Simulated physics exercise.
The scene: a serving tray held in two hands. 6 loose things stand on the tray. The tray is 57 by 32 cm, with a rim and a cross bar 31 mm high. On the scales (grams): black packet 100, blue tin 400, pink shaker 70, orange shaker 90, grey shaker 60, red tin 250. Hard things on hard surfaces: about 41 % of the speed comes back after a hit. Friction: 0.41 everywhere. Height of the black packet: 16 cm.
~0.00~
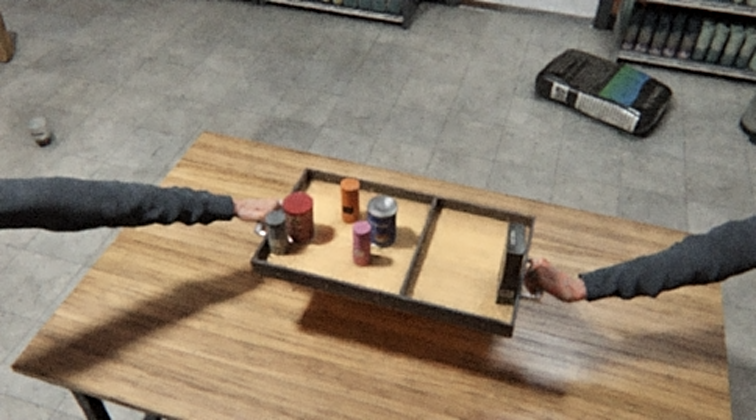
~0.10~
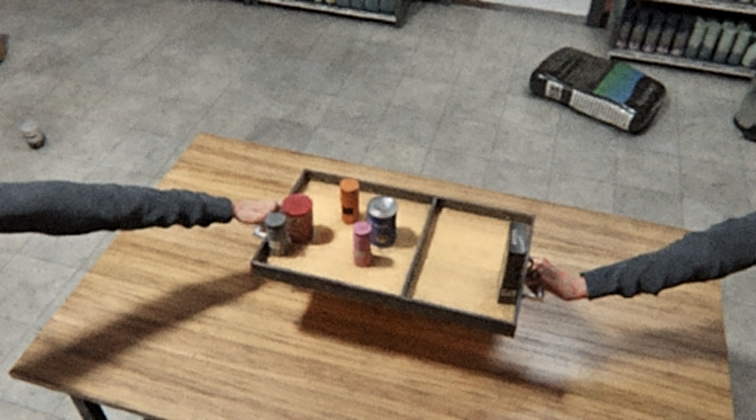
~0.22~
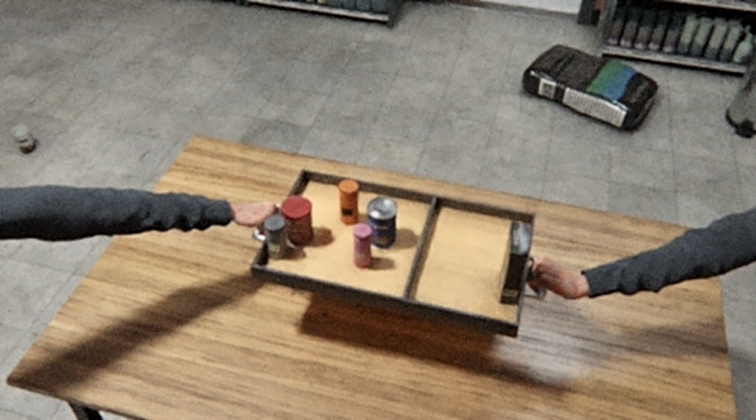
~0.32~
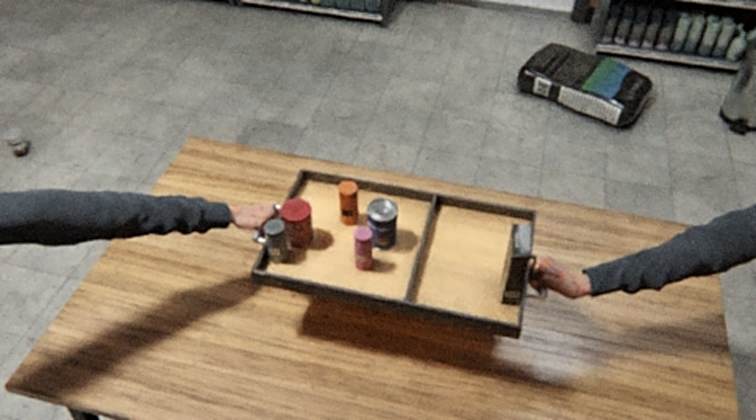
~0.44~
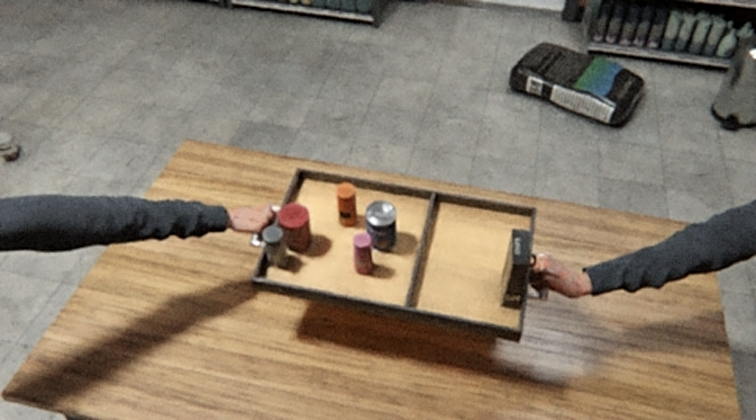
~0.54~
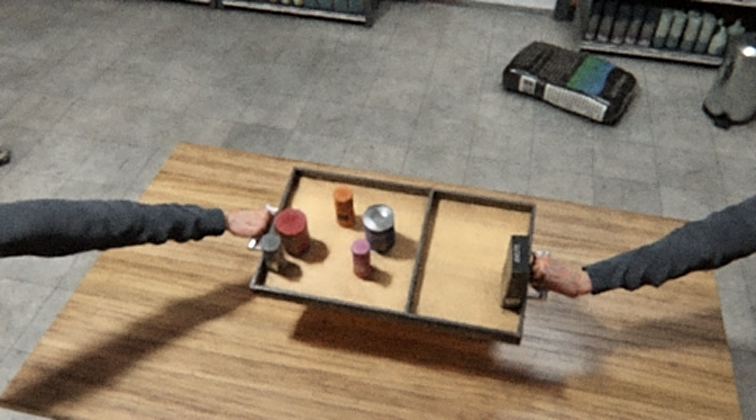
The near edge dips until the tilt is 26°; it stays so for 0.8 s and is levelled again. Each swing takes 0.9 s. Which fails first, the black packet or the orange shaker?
It is the latter, the orange shaker.
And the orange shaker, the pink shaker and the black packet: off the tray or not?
The orange shaker ends on the tray; the pink shaker ends off the tray; the black packet ends on the tray.
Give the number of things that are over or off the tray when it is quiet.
2 of them.
After 1.04 s, tray tilted 26°, near edge down; orange shaker tipped 39° from how it sat near (338, 226); black packet slid 3 cm near (512, 296); pink shaker tipped 66° from how it sat.
After 1.24 s, tray tilted 26°, near edge down; orange shaker on its side near (329, 278); black packet slid 7 cm near (511, 315); pink shaker tipped 62° from how it sat.
After 1.74 s, tray tilted 26°, near edge down; pink shaker now off the tray; orange shaker on its side near (330, 283); black packet slid 6 cm near (512, 314).
After 2.24 s, tray tilted 14°, near edge down; orange shaker on its side near (329, 277); black packet slid 6 cm near (514, 302); blue tin slid 14 cm.
At rest (3.2 s), off the tray, pink shaker; tipped over on the tray, orange shaker; not toppled but over 5 cm from the start, black packet, blue tin and red tin; grey shaker in place, give or take 5 cm. Seen from the same camera at the end, black packet near (517, 287), orange shaker near (330, 269). Black packet was never lost; orange shaker went at 1.04 s.
